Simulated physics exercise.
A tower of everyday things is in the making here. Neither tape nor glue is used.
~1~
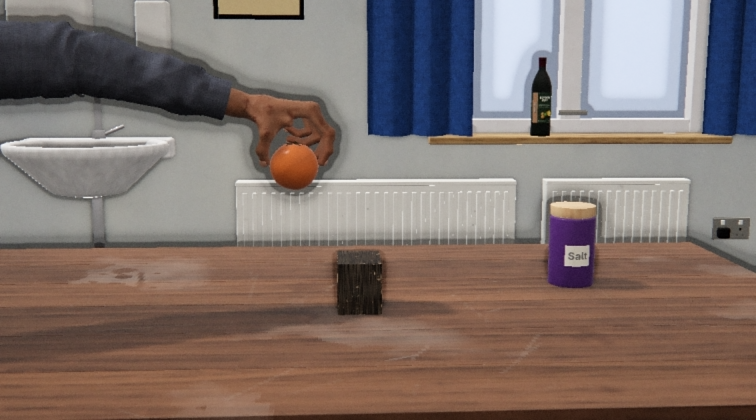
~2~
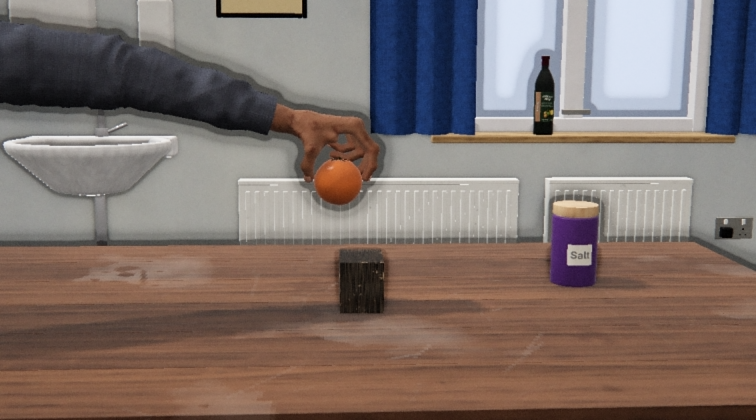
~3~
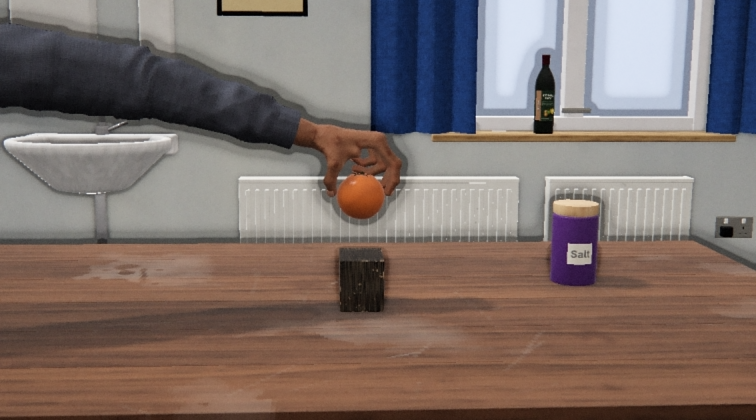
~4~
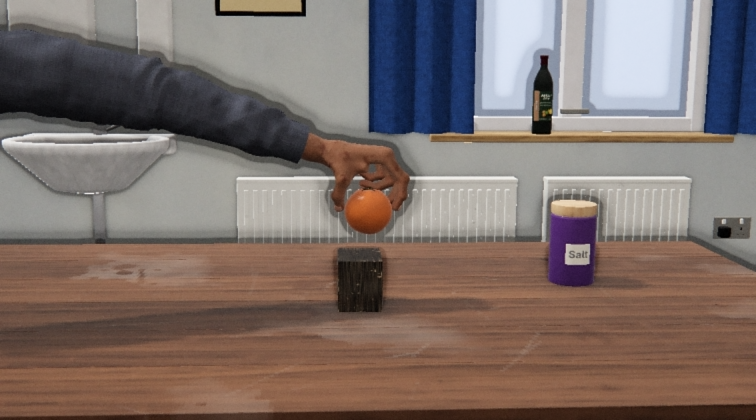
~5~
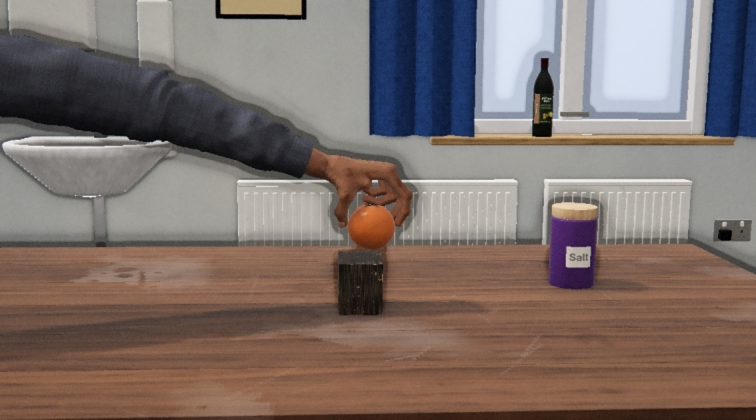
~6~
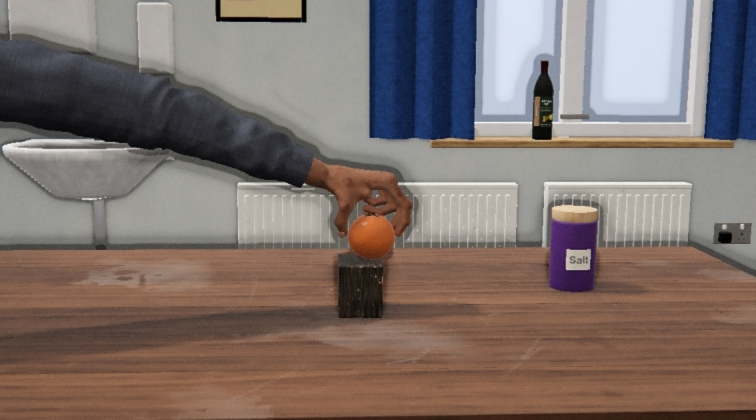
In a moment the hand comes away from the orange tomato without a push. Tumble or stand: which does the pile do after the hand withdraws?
Secure.
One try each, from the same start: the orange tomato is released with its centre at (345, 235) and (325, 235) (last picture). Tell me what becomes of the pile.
It survives in the first case and caves in in the second case.
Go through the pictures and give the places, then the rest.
In the first picture, still above its spot; orange tomato (294, 166); black block (359, 282).
In the second picture, still above its spot; orange tomato (339, 181); black block (361, 281).
In the third picture, still above its spot; orange tomato (361, 196); black block (361, 279).
In the fourth picture, still above its spot; orange tomato (369, 211); black block (359, 279).
In the fifth picture, still above its spot; orange tomato (372, 226); black block (360, 282).
In the sixth picture, set down, still held; orange tomato (372, 236); black block (360, 285).
Then, 0.20 s after the last picture, nothing has stirred.
Then, 0.60 s after the last picture, orange tomato resting near (372, 237).
At rest, all 3 in place. Seen from the same camera at the end, orange tomato near (372, 237). The pile stays up.
